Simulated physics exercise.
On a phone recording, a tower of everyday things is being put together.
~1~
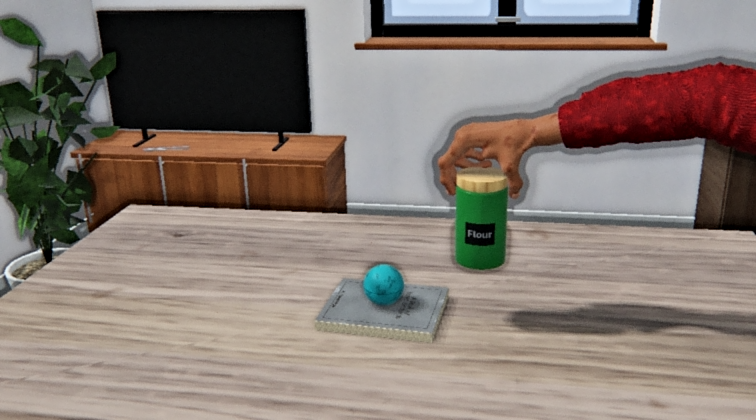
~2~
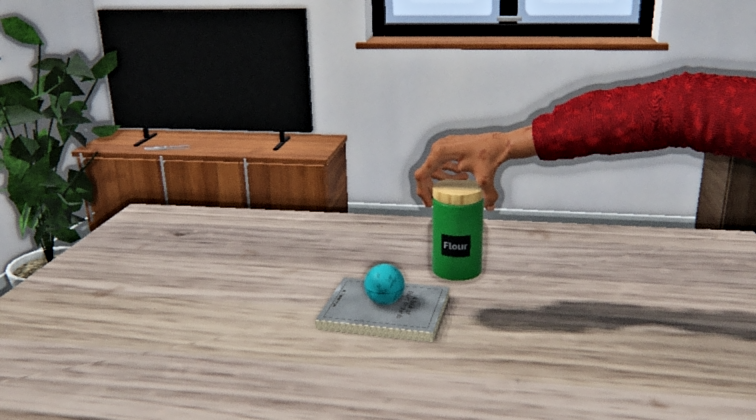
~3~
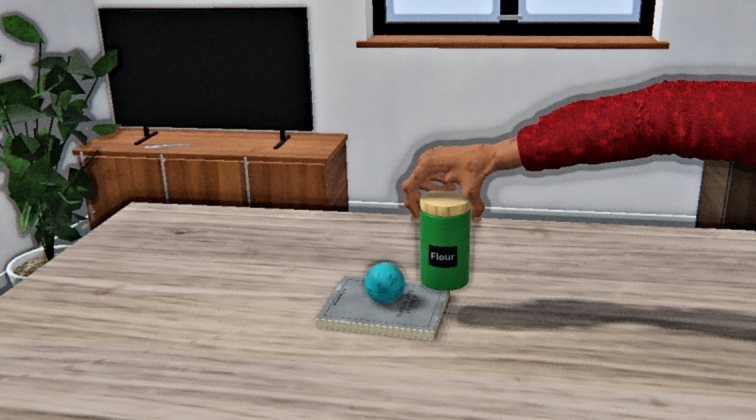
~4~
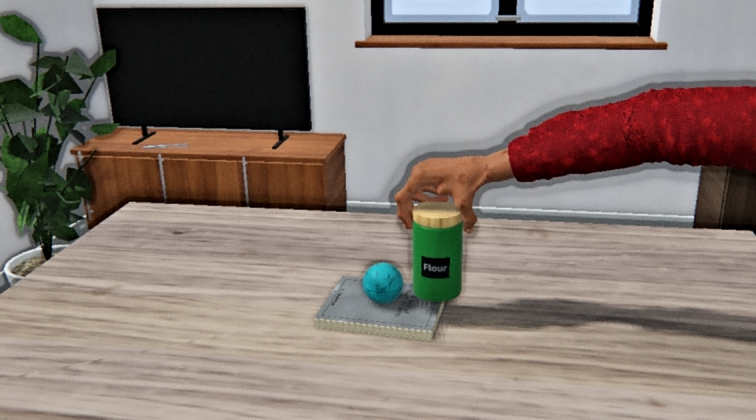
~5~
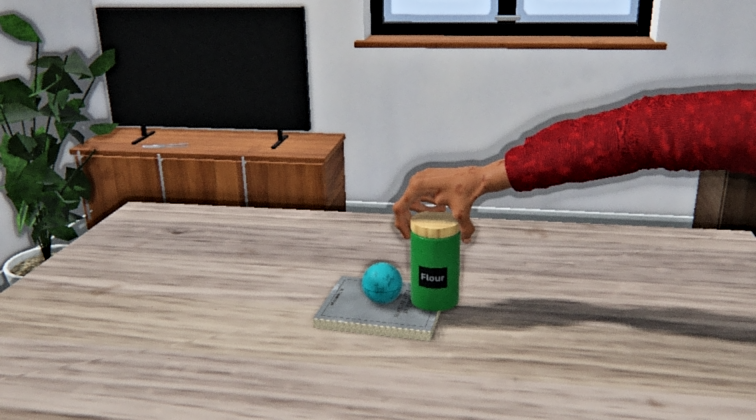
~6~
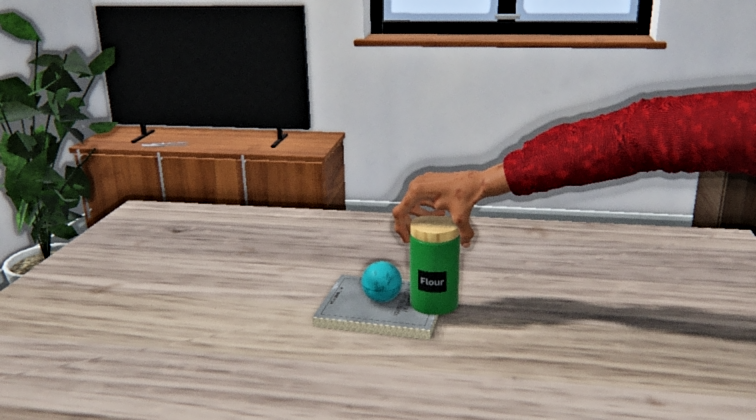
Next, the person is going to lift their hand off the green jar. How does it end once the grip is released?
Most likely the pile will bear the load.
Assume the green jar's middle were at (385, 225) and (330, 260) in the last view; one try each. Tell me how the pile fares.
First, it loses its balance; second, it stays up.
Then, 0.70 s later than the last frame, all is still.
Then, 1.60 s later than the last frame, green jar resting near (435, 265).
When it is over, all 3 as before. End places, in pixels of the last picture, green jar near (435, 265). The pile keeps its balance.
